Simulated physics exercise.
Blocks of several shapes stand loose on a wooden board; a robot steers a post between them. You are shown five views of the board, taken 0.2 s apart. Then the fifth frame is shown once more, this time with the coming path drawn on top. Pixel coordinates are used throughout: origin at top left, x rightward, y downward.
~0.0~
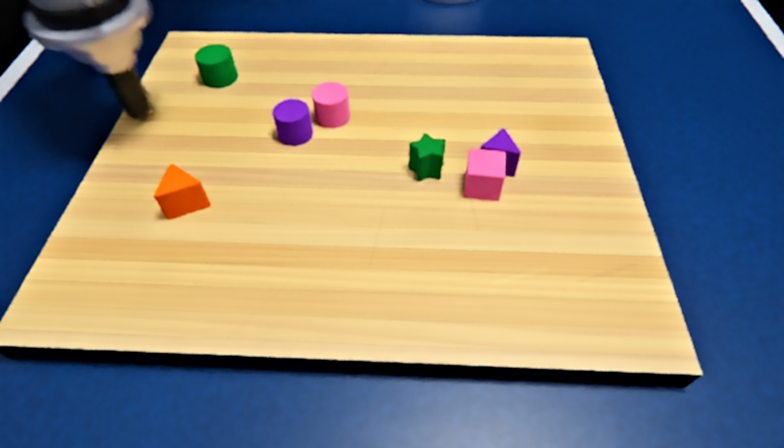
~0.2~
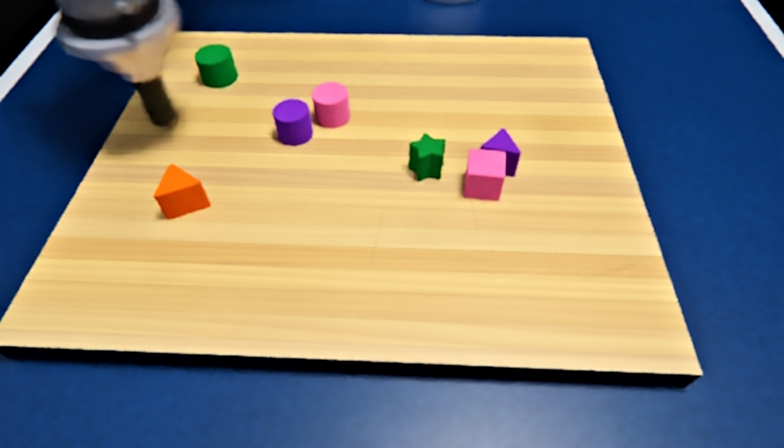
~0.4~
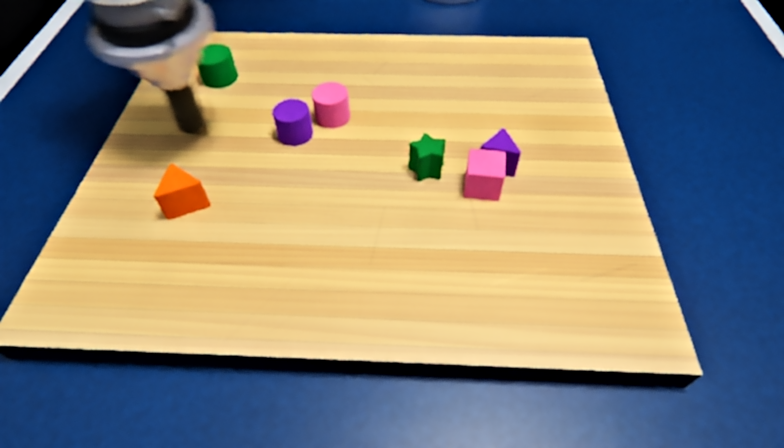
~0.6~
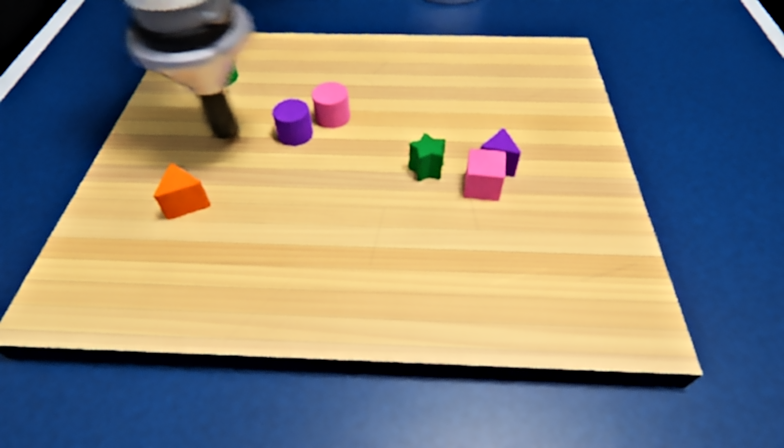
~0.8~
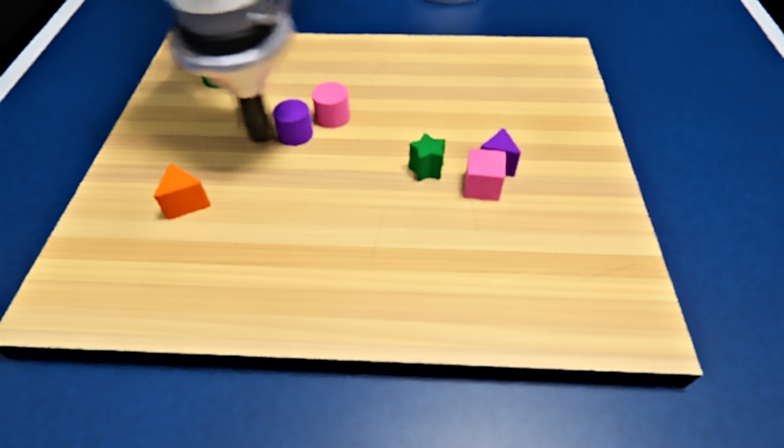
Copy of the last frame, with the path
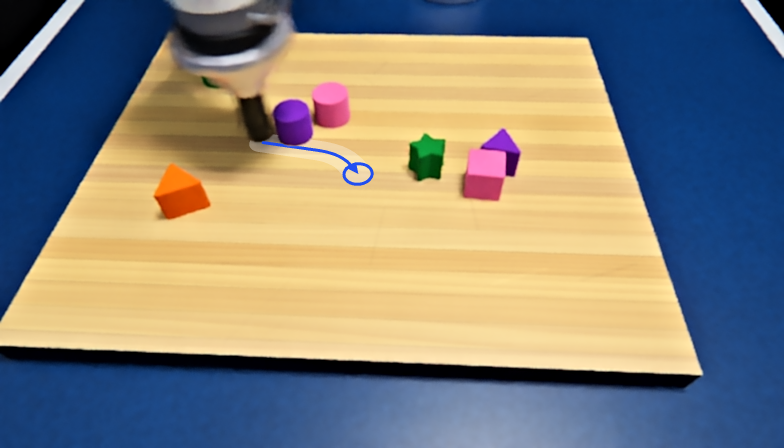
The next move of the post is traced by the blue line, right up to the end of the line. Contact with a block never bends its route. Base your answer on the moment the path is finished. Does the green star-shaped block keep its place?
My answer is yes.
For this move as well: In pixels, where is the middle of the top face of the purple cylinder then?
In the picture, that point is around (329, 106).
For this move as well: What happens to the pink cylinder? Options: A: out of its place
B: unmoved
(A)
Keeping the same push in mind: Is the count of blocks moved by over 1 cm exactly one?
I expect not.
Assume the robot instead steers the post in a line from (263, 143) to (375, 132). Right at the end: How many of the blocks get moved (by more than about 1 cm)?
That push would leave two blocks displaced by more than about 1 cm.
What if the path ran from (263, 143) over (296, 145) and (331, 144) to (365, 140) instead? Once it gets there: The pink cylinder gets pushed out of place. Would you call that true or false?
That claim is true.
Drawn move, from (263, 143) via (298, 148) and (334, 154), ending at (358, 174).
On the path given first. One third of the way, post (297, 139); purple cylinder (317, 106); pink cylinder (339, 86).
Two thirds of the way, post (333, 146); purple cylinder (329, 106); pink cylinder (341, 83).
At the end, post (357, 165); purple cylinder (329, 106); pink cylinder (341, 83); green star-shaped block still.
